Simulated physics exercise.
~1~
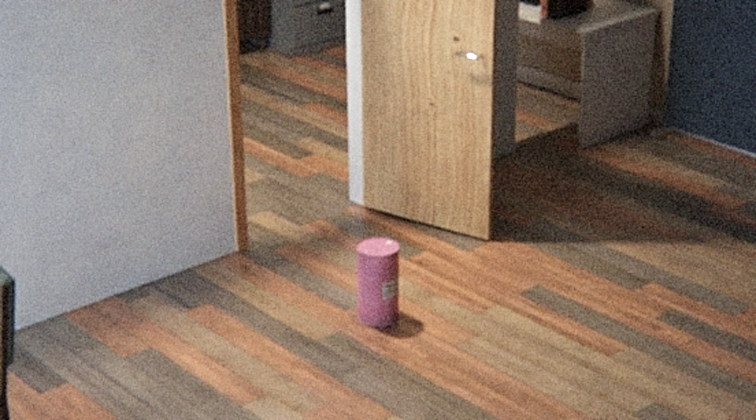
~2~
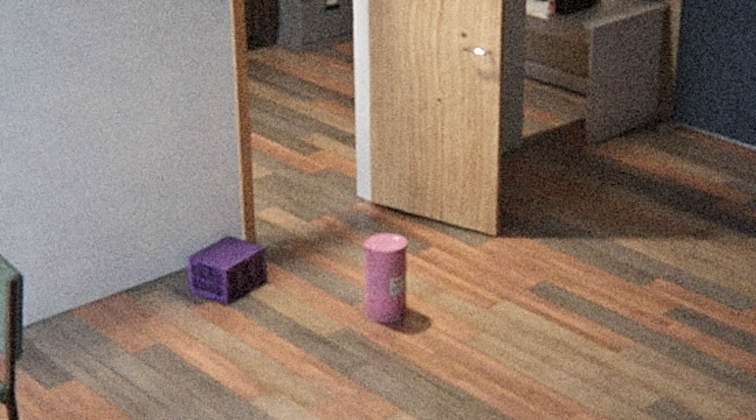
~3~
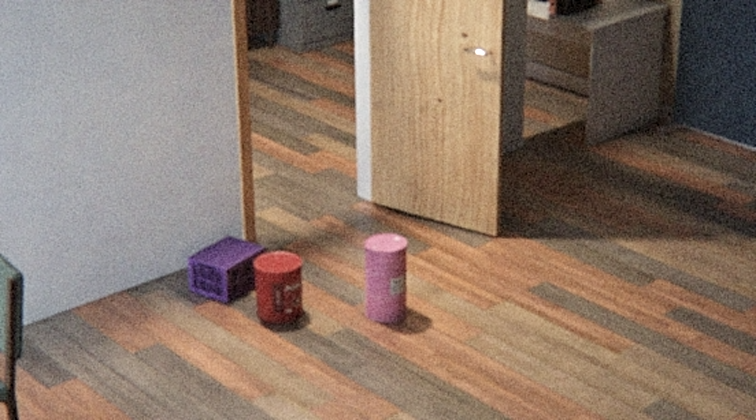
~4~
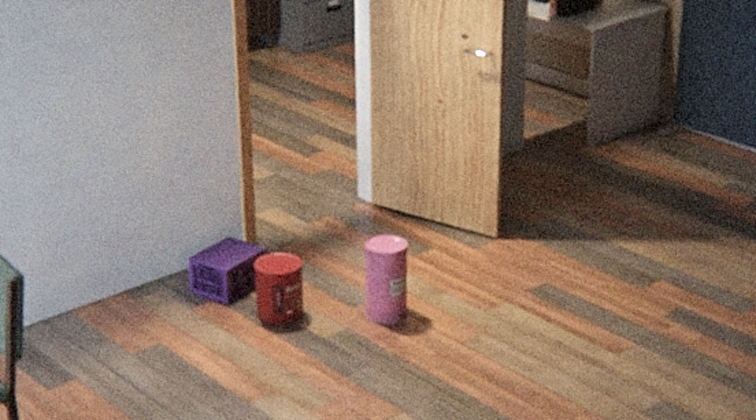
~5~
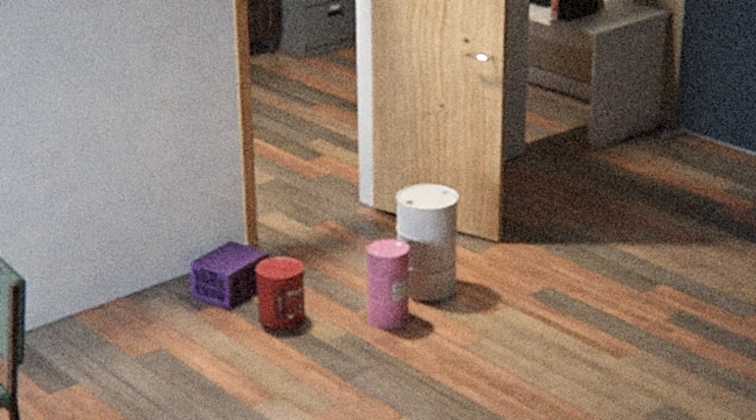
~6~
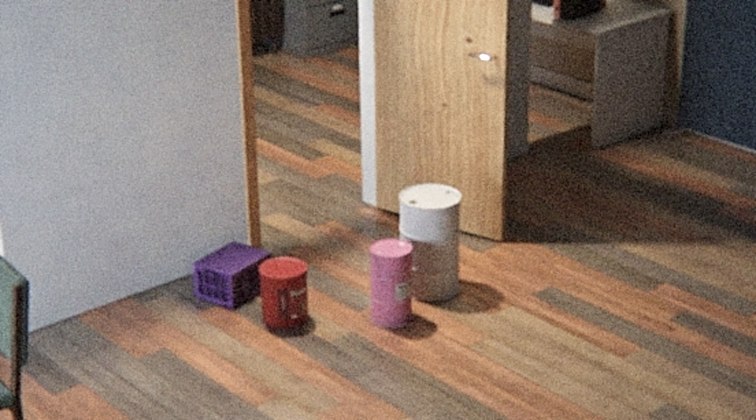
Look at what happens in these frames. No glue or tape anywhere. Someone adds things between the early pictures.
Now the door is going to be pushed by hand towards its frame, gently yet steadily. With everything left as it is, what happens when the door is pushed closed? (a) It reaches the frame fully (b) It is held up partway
It reaches the frame fully.
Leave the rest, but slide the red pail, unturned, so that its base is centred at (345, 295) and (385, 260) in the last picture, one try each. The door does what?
Well, on the first go it makes it all the way, and on the second it is held back.
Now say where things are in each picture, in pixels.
The first picture shows door wide open and still.
The second picture shows door wide open and still; purple crate (228, 269).
The third picture shows door wide open and still; pink canister (386, 278); purple crate (228, 269).
The fourth picture shows door wide open and still; red pail (279, 289); pink canister (386, 279).
The fifth picture shows door wide open and still; purple crate (230, 274); red pail (281, 293).
The sixth picture shows door wide open and still; white drum (430, 243); pink canister (391, 283).
Then, 0.80 s on from there, open by 88°.
Then, 1.50 s on from there, open by 60°.
Then, 2.00 s on from there, open by 38°.
Then, 2.60 s on from there, open by 12°.
In the end, open by 0°; all 4 unmoved. At the end, from the last picture's camera, white drum near (430, 243).
